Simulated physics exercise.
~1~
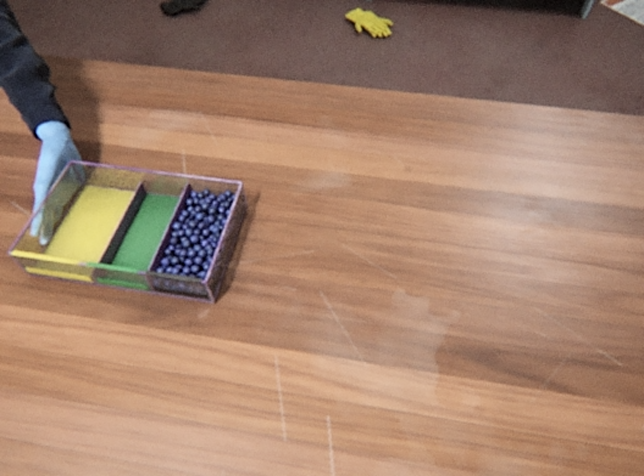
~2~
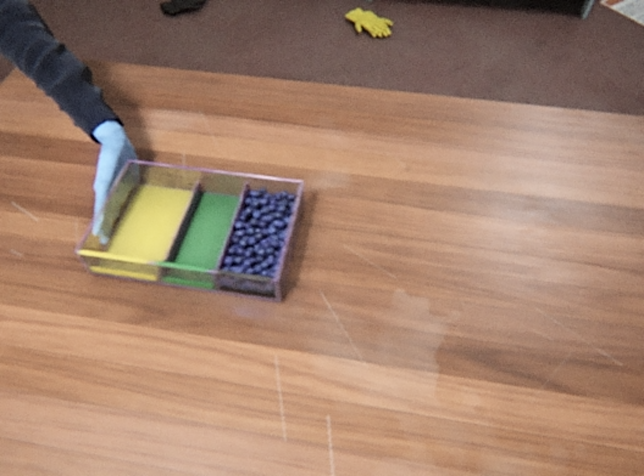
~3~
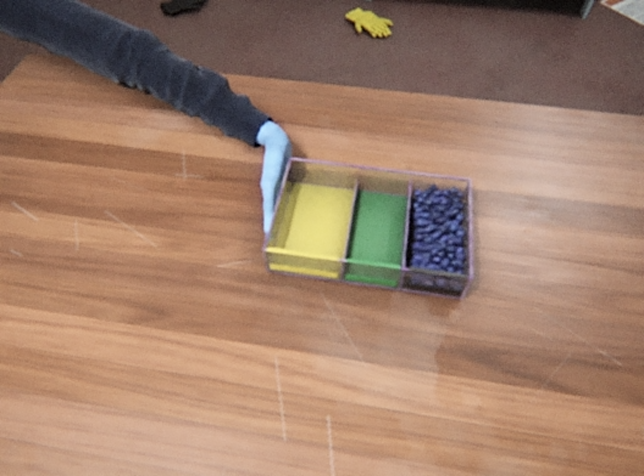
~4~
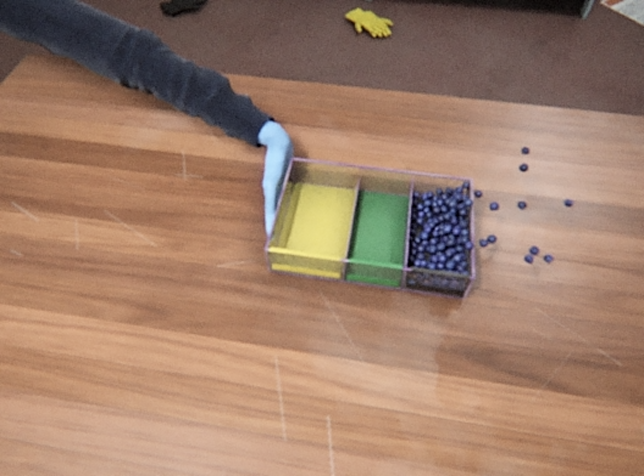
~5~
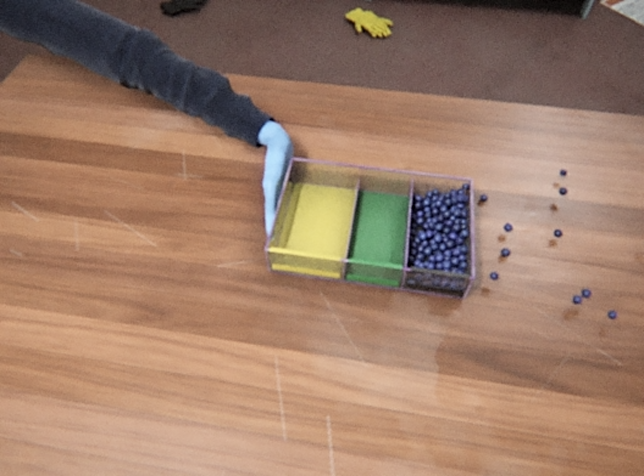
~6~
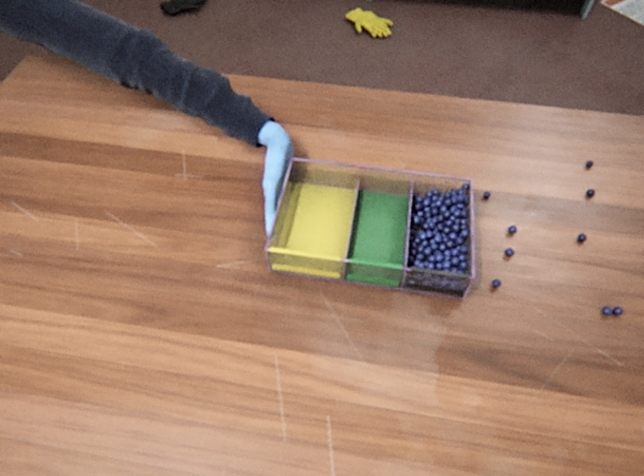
A clear divided tray with yellow, green and blueberry-filled sections was pushed right across a wooden table by a gloved hand, then stopped abruptly, and a few blueberries flew out over the right side, scattering and coming to rest while most stayed inside.
